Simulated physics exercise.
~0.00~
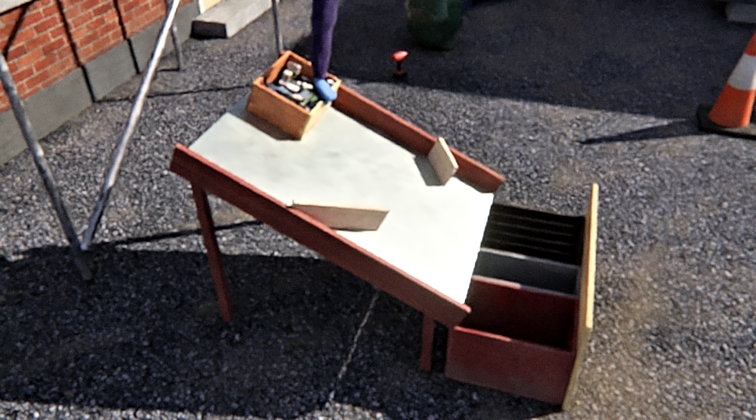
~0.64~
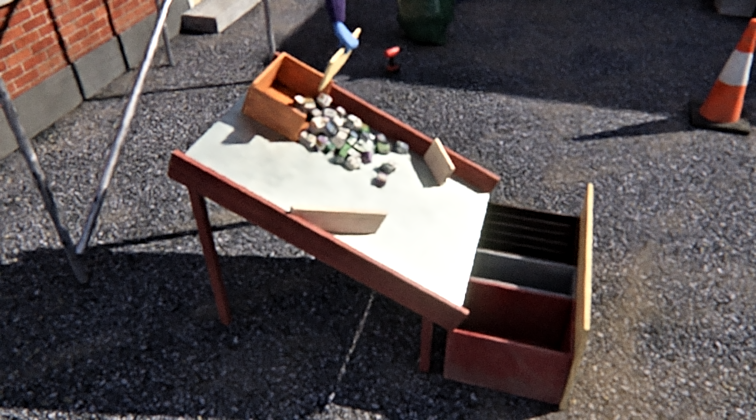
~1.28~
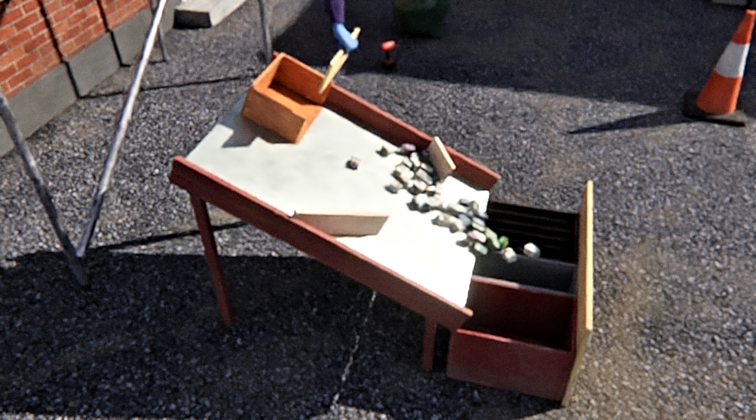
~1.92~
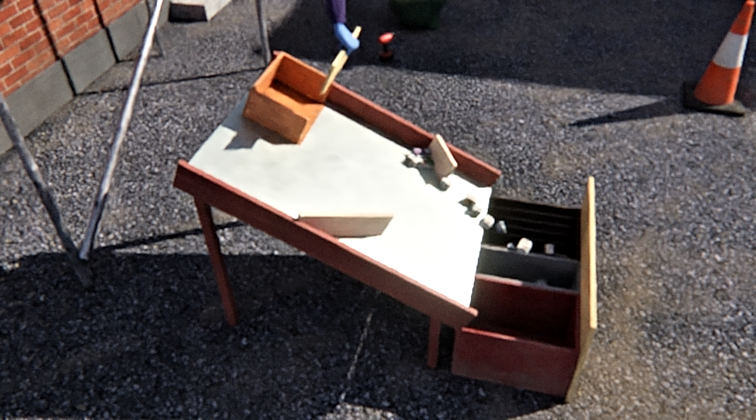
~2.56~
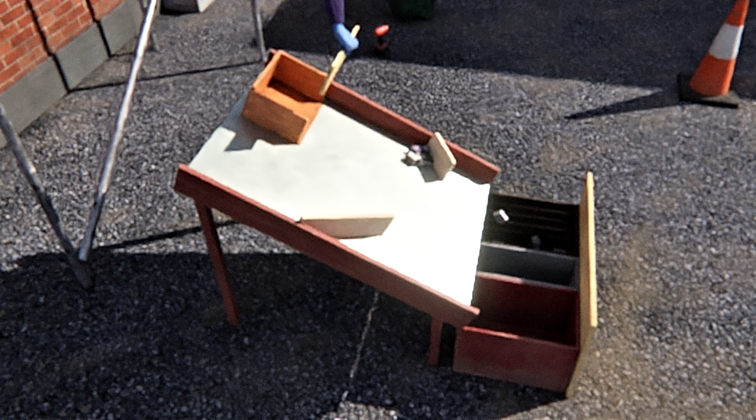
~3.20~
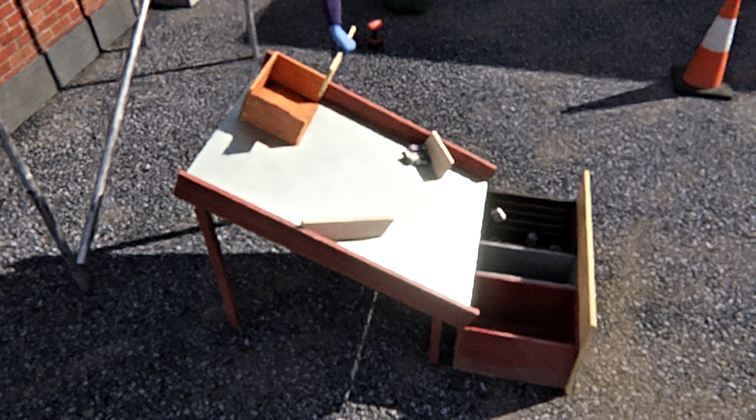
To begin with, small chunky pieces sit in an orange pen at the top of a pale sloping table, with a gloved hand beside it. The gate swings up and the pieces spill out in a loose crowd, spreading down the slope. They slide past the two angled boards, and the leading ones tip off the lower edge towards the containers. Most drop into the farthest tote and the grey one, while the red tub nearest to us stays empty. At the end, a few pieces rest against the upper board, and the pen is empty.
